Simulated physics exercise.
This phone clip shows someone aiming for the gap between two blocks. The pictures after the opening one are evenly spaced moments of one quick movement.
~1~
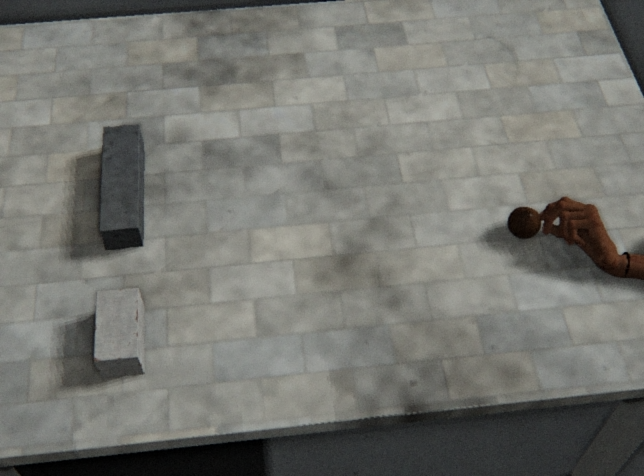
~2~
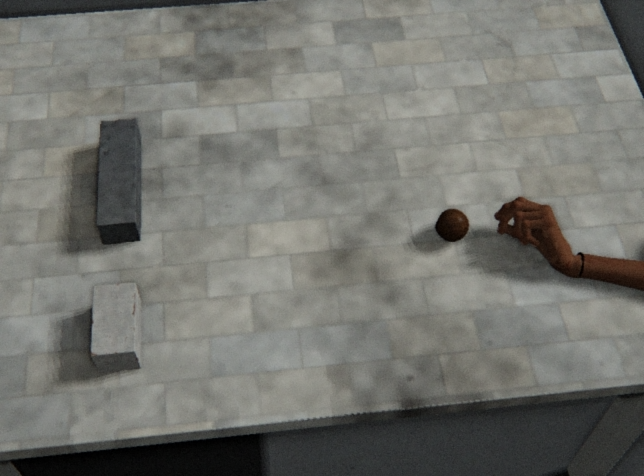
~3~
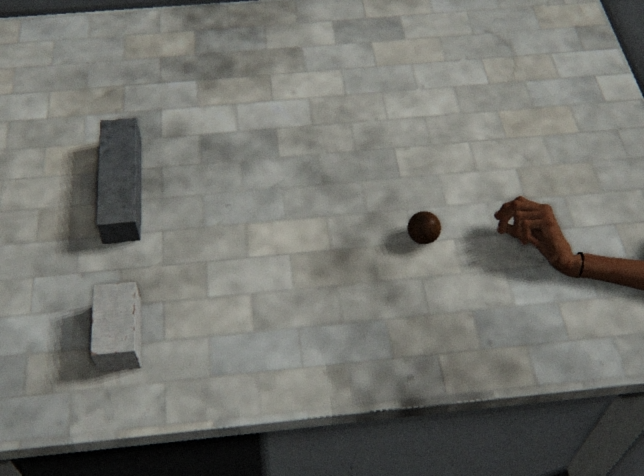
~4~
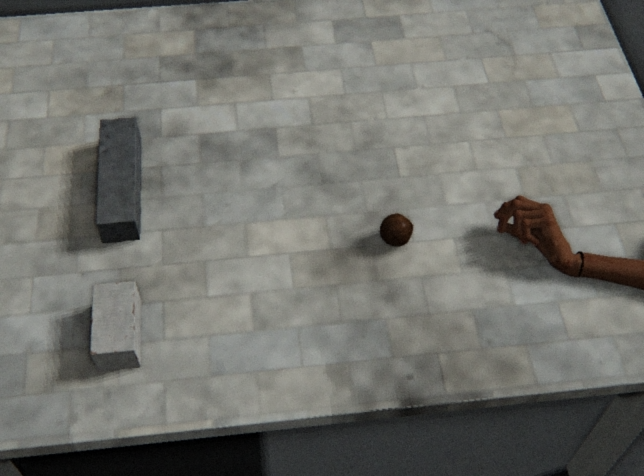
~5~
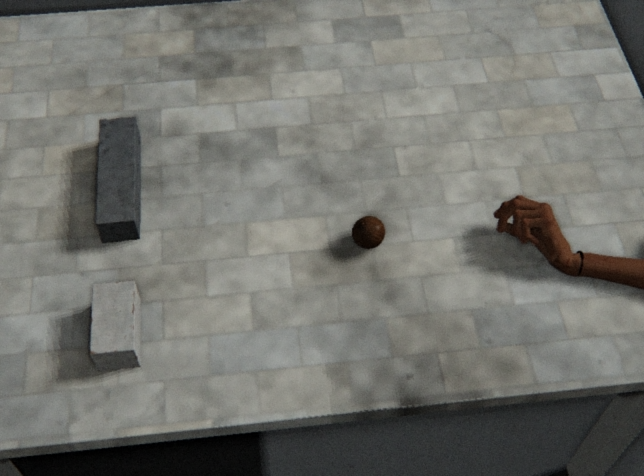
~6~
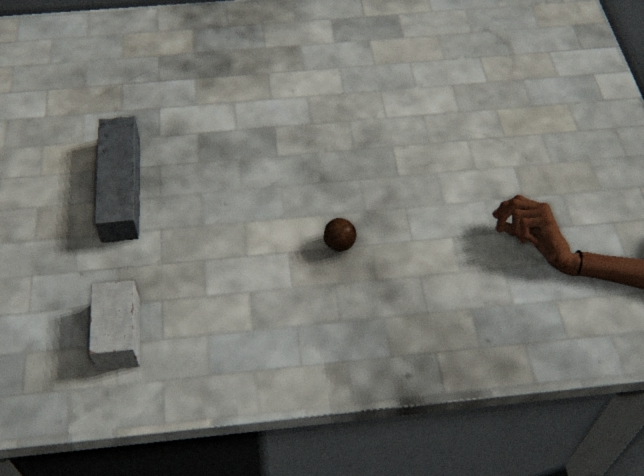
On a pale tiled surface, a hand releases a brown ball that rolls left toward two blocks.
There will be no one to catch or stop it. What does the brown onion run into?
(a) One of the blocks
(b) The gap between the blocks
Option b: The gap between the blocks.
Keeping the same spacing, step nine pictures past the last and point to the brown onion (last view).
Centre near (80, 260).
Then, 0.48 s later than the last frame, brown onion heading on.
When it is over, the brown onion gets between the blocks.
